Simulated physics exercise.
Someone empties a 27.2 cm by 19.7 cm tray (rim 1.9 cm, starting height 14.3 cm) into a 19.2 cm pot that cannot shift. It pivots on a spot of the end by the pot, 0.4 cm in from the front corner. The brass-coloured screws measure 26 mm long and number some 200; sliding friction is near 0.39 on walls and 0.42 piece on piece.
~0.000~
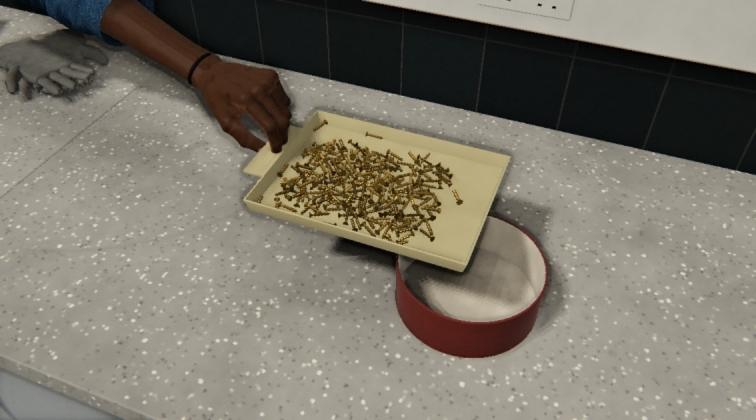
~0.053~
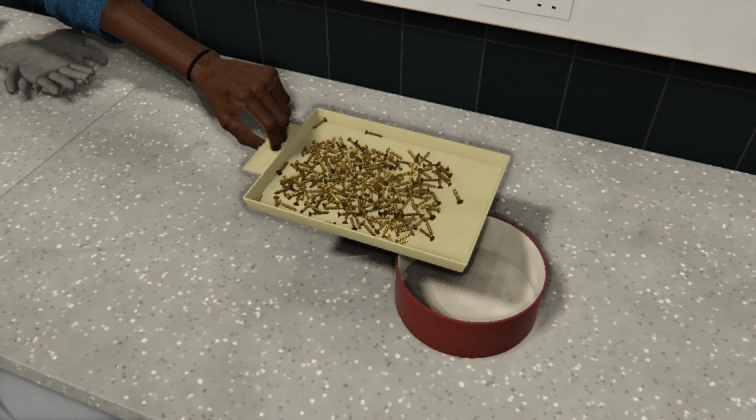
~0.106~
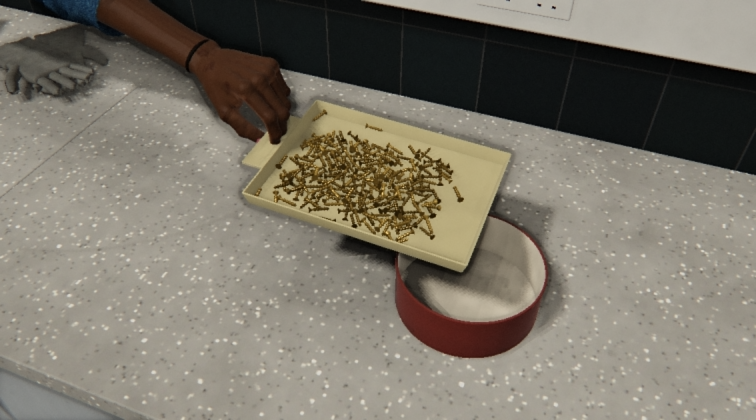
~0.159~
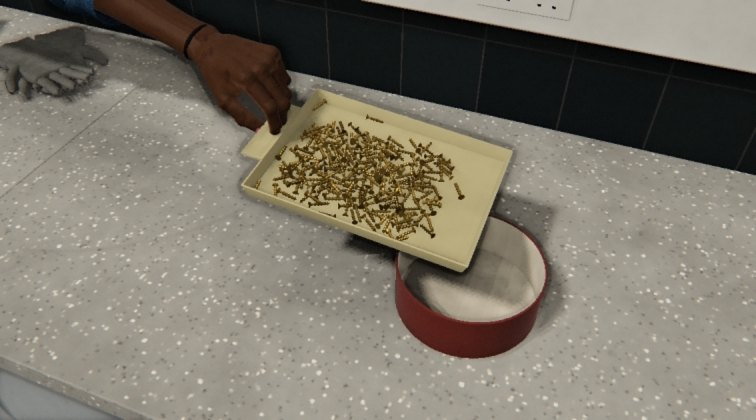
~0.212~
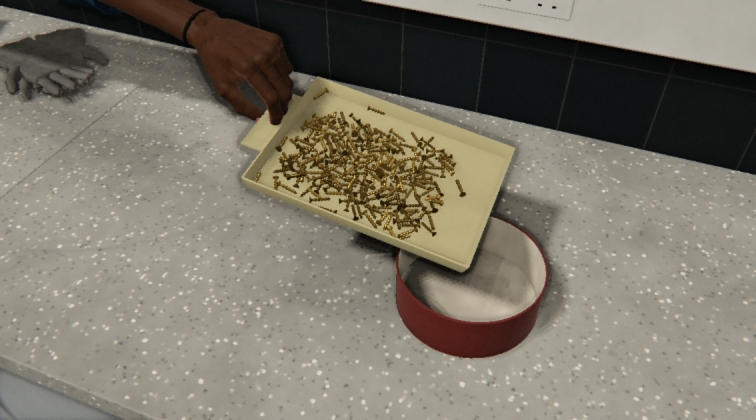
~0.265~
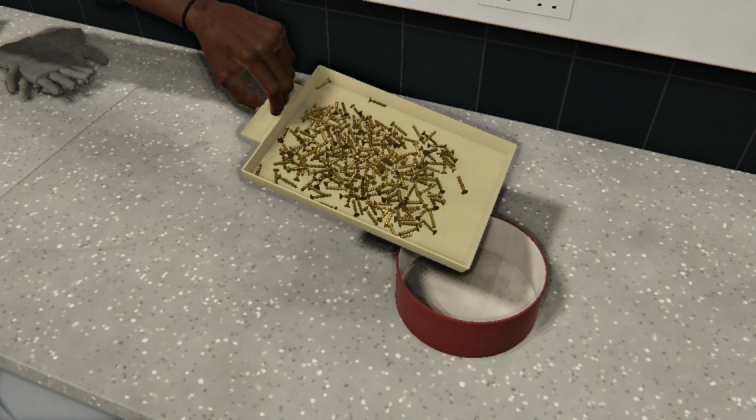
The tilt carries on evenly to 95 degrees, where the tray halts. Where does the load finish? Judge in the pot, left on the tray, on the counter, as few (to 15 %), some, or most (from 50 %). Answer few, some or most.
In the pot: Some; left on the tray: Few; on the counter: Most.
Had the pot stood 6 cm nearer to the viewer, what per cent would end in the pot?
It would be near 100 per cent.
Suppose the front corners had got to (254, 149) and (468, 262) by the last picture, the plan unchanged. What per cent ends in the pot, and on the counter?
Pot 75, counter 25.
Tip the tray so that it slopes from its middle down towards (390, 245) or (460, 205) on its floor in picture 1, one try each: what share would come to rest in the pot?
About 0 and 85 per cent.
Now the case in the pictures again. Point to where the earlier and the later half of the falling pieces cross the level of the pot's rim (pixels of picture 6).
At about (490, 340), then at (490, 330).
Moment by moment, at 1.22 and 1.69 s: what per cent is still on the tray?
In turn: 40, 0.
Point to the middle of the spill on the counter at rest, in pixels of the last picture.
Near (496, 391).
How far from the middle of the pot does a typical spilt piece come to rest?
Roughly 16 cm.
After 0.84 s, tilt 52 degrees; the tray holds 100 %, the pot 0 %.
Then, at 1.22 s, tilt 78 degrees; the tray holds 40 %, the pot 10 %.
Then, at 1.69 s, tilt 95 degrees; the tray holds 0 %, the pot 20 %.
By 2.3 s all is still; pot 20 %, tray 0 %, counter 80 %.
